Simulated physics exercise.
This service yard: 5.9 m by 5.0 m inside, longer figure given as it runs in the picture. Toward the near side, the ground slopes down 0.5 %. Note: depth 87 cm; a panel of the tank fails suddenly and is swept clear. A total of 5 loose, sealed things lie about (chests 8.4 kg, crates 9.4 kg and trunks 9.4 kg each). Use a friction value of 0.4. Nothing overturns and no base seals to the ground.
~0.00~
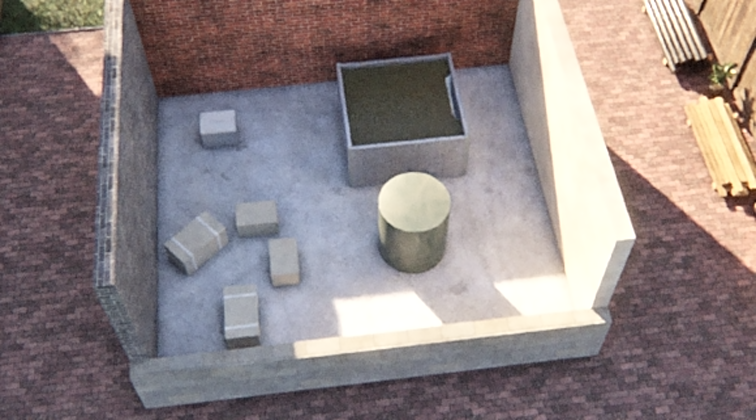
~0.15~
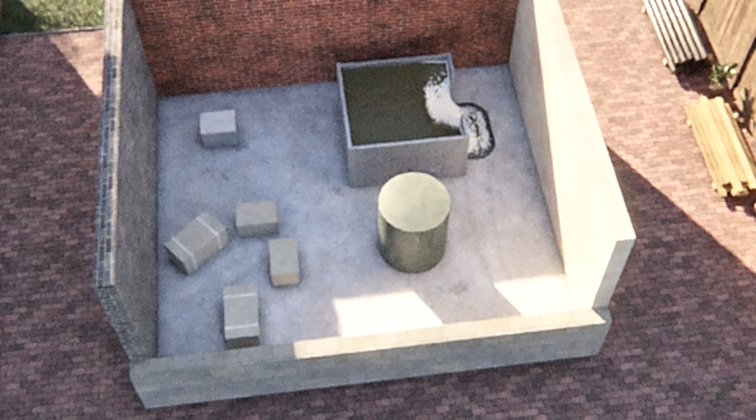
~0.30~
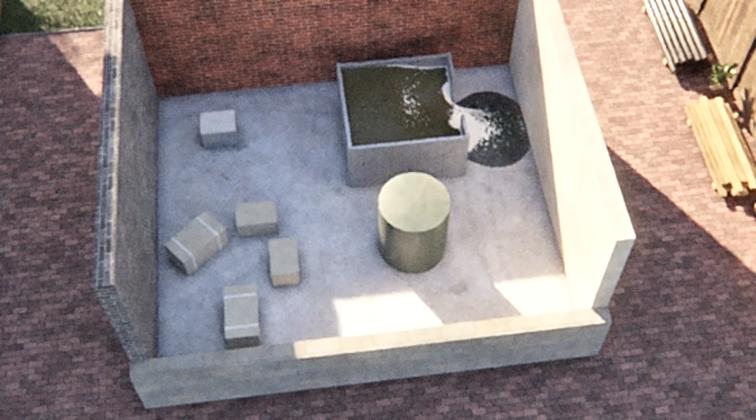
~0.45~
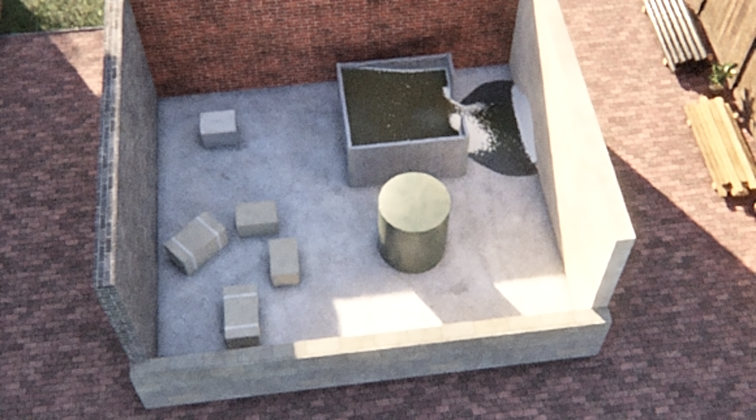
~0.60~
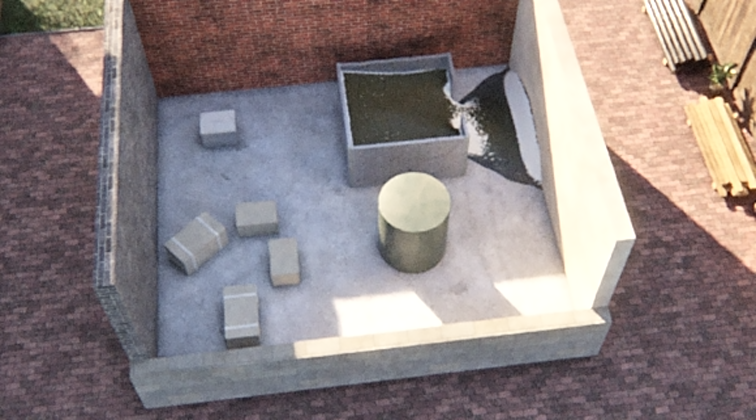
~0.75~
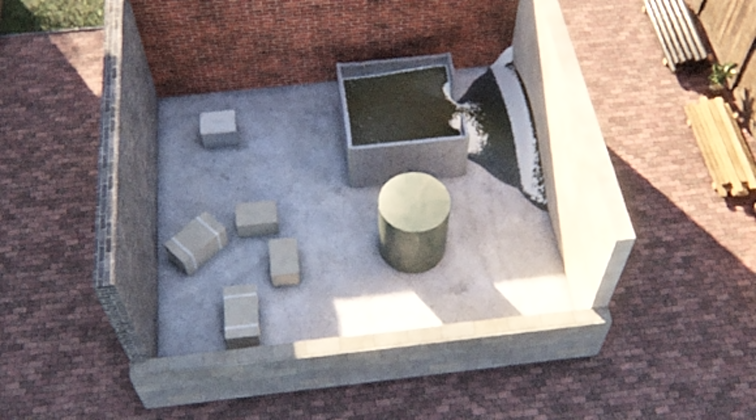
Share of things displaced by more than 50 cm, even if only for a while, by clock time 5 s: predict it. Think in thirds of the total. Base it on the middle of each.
My answer: One to two thirds of the total.
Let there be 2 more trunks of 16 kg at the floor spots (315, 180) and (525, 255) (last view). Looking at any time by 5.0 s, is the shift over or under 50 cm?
Result in order: Not exceeded; exceeded.
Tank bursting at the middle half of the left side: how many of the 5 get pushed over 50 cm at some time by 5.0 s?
The answer then is 5.
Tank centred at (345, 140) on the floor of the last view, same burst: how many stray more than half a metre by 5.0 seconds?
In that case the number is 1.
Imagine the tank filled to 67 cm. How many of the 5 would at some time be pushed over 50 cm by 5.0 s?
Then the count would be 2.
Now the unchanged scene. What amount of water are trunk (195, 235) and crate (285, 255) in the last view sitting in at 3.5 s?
Close to 0 and 0 centimetres.
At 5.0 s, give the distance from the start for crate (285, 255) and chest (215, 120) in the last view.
40 cm and 250 cm.
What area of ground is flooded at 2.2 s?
Around 13 m2 of it.
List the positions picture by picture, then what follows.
In the first frame, a chest at (217, 121) rests on the ground; a crate at (256, 213) rests on the ground; water covers 2.7 m2; 0 of 5 have shifted.
In the second frame, a chest at (217, 121), on the bottom; a crate at (256, 213), on the bottom; 3.3 m2 under water; 0 of 5 have shifted.
In the third frame, a chest at (217, 121) rests on the ground; a crate at (256, 213), on the bottom; water covers 4.2 m2; 0 of 5 have shifted.
In the fourth frame, a chest at (217, 121), on the bottom; a crate at (256, 213) rests on the ground; water covers 4.6 m2; 0 of 5 have shifted.
In the fifth frame, a chest at (217, 121) rests on the ground; a crate at (256, 213), on the bottom; 4.8 m2 under water; 0 of 5 have shifted.
In the sixth frame, a chest at (217, 121), on the bottom; a crate at (256, 213) rests on the ground; 5.2 m2 under water; 0 of 5 have shifted.
After 1.1 s 0 of 5 are over 50 cm from their spots; 0 afloat.
After 2.2 s 0 of 5 are over 50 cm from their spots; 0 afloat.
After 3.5 s 1 of 5 are over 50 cm from their spots; 0 afloat.
After 5.0 s 3 of 5 are over 50 cm from their spots, and 3 have been at some point; 3 afloat.
